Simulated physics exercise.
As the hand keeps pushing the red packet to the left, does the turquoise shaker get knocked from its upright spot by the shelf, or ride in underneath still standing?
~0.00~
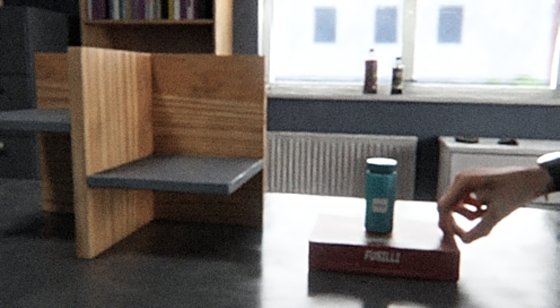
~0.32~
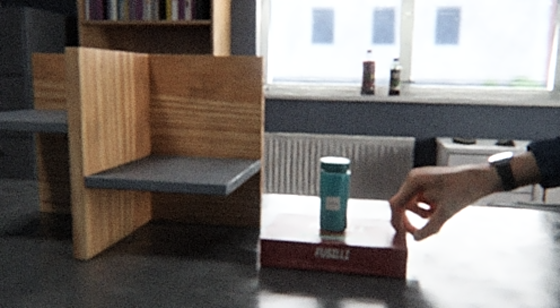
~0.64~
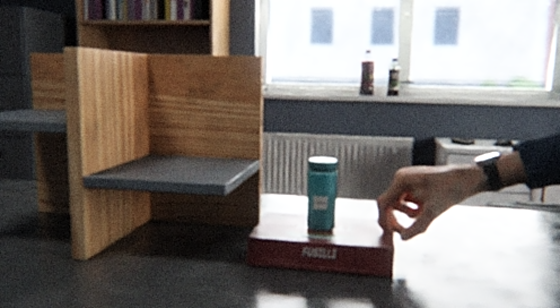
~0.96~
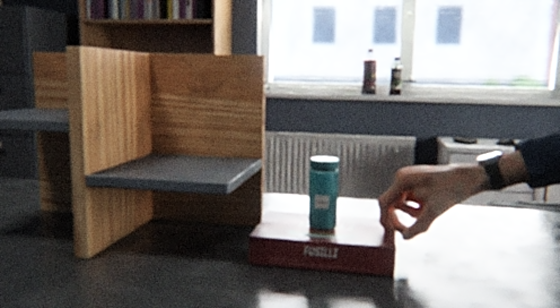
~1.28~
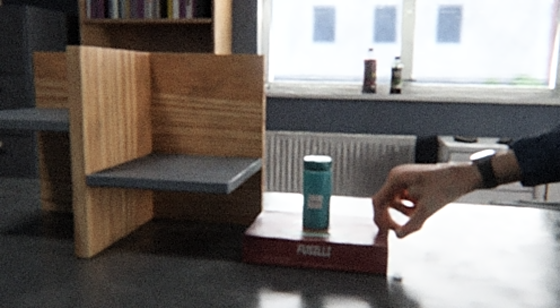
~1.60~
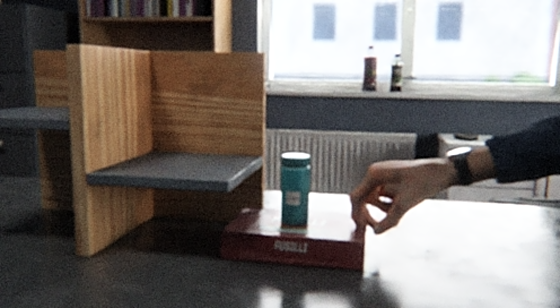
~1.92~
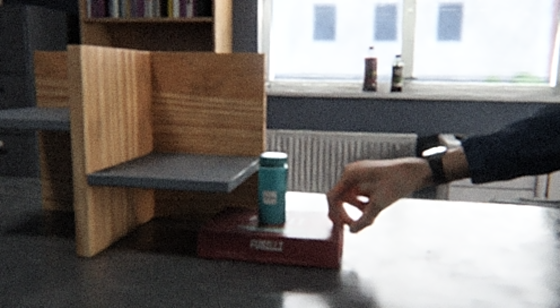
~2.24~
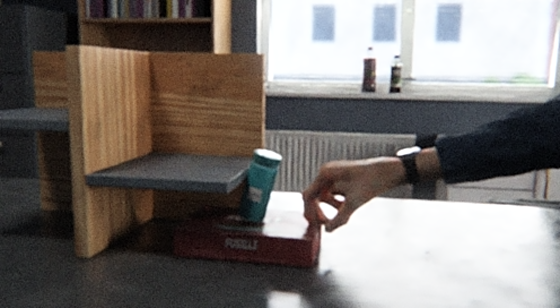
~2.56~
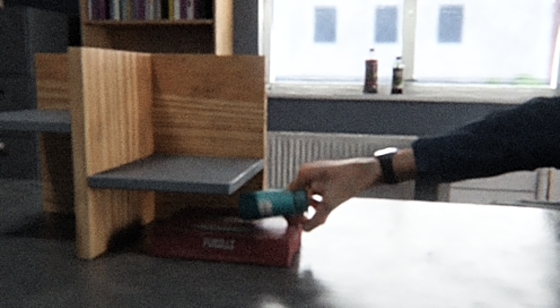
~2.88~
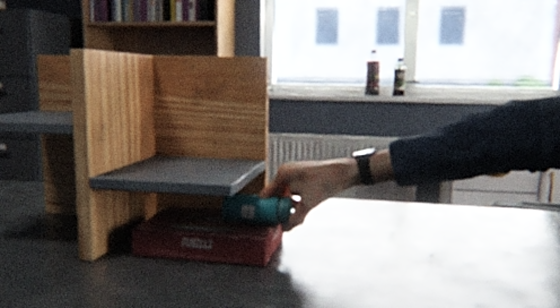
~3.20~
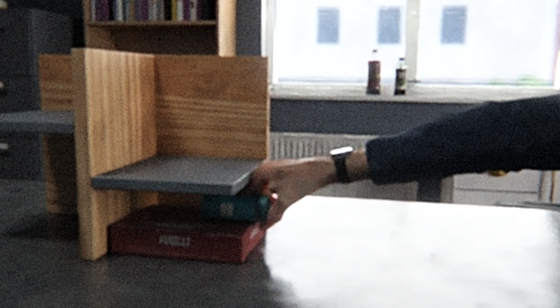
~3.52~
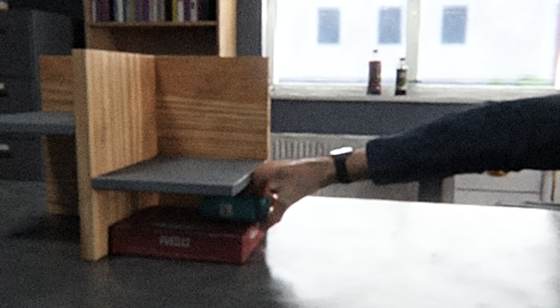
It gets knocked from its spot. The shaker meets the shelf edge, leans back and ends up lying on its side on the packet, by the hand.
